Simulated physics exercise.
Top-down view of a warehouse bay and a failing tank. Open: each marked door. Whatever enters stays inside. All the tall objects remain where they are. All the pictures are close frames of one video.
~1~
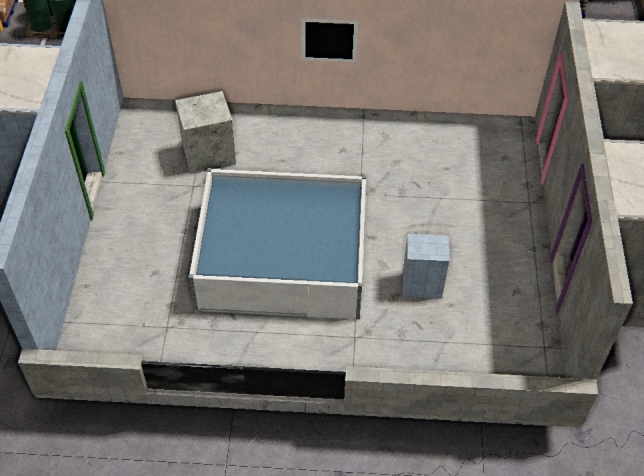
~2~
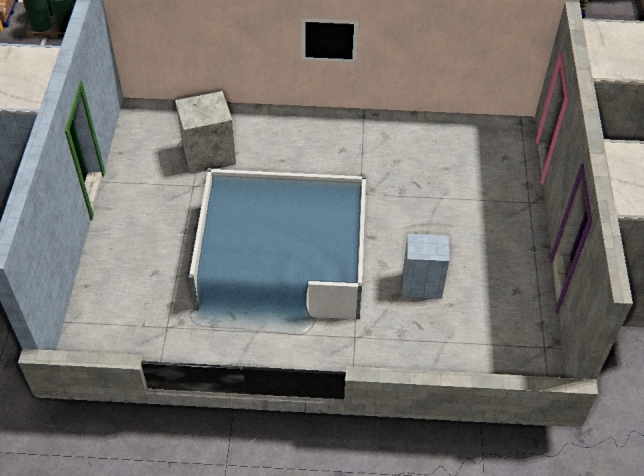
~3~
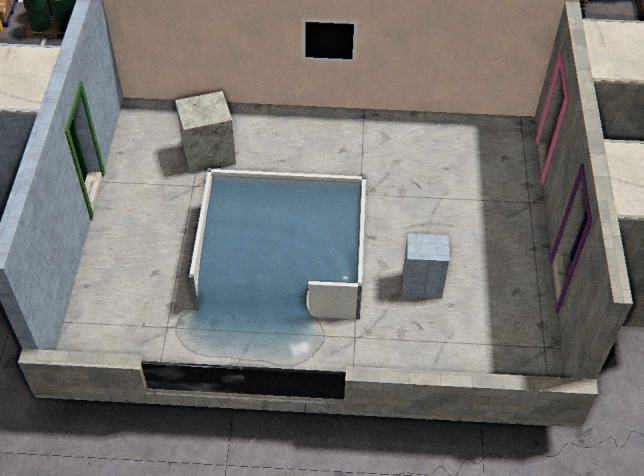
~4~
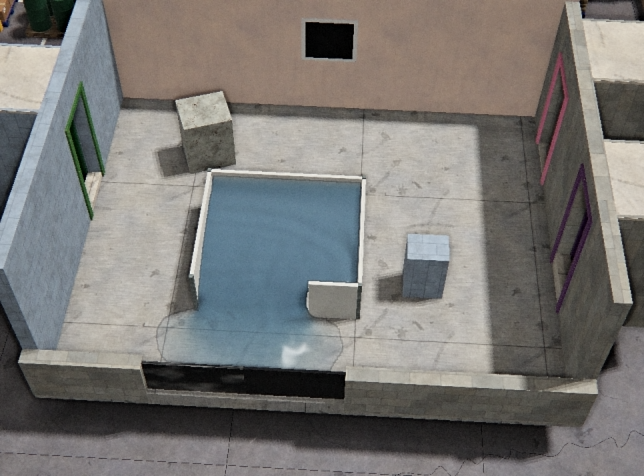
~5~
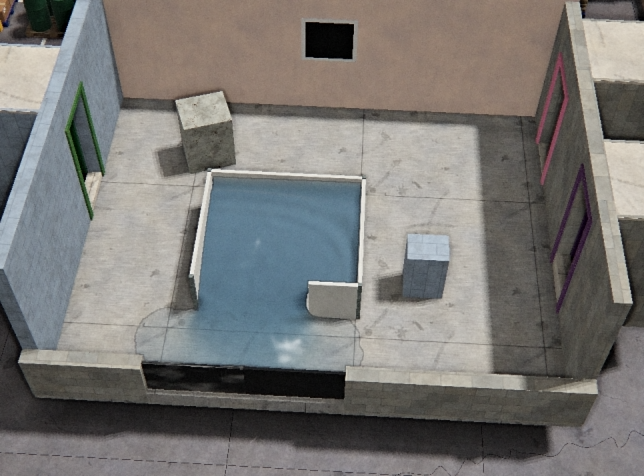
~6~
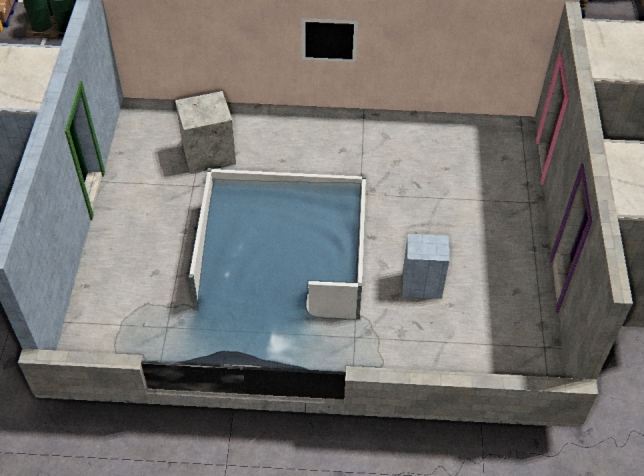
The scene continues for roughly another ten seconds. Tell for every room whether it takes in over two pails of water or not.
The green door does not, the purple door does not, the pink door takes in over two pails.
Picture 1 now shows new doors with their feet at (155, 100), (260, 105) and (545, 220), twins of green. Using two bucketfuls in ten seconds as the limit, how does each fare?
Reading them off: Comes out higher, comes out lower, comes out lower.
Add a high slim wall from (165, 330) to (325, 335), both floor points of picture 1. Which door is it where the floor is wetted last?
The last is the pink one.
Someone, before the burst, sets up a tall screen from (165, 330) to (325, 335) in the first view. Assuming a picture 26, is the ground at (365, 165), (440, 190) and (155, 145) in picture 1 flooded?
First spared, then spared, then soaked.
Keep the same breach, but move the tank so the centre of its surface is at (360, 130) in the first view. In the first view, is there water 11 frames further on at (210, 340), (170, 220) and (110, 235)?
I'd say swamped for the first, still dry for the second and still dry for the third.
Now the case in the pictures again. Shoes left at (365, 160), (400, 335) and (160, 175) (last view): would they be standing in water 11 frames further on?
First spot spared, second spot submerged, third spot spared.
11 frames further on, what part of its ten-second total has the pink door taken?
I'd put it at 0 percent.
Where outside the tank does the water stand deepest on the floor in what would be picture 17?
My finger goes to (62, 375).
A moment on, water covers 15 % of the floor; the green door not reached, the purple door not reached, the pink door not reached.
Next, water covers 35 % of the floor; the green door wet at the sill, nothing in, the purple door not reached, the pink door not reached.
Then, water covers 60 % of the floor; the green door wet at the sill, nothing in, the purple door wet at the sill, nothing in, the pink door wet at the sill, nothing in.
Later, water covers 100 % of the floor; the green door wet at the sill, nothing in, the purple door wet at the sill, nothing in, the pink door wet at the sill, nothing in.
In the end, water covers 100 % of the floor; the green door wet at the sill, nothing in, the purple door wet at the sill, nothing in, the pink door far over two buckets in.
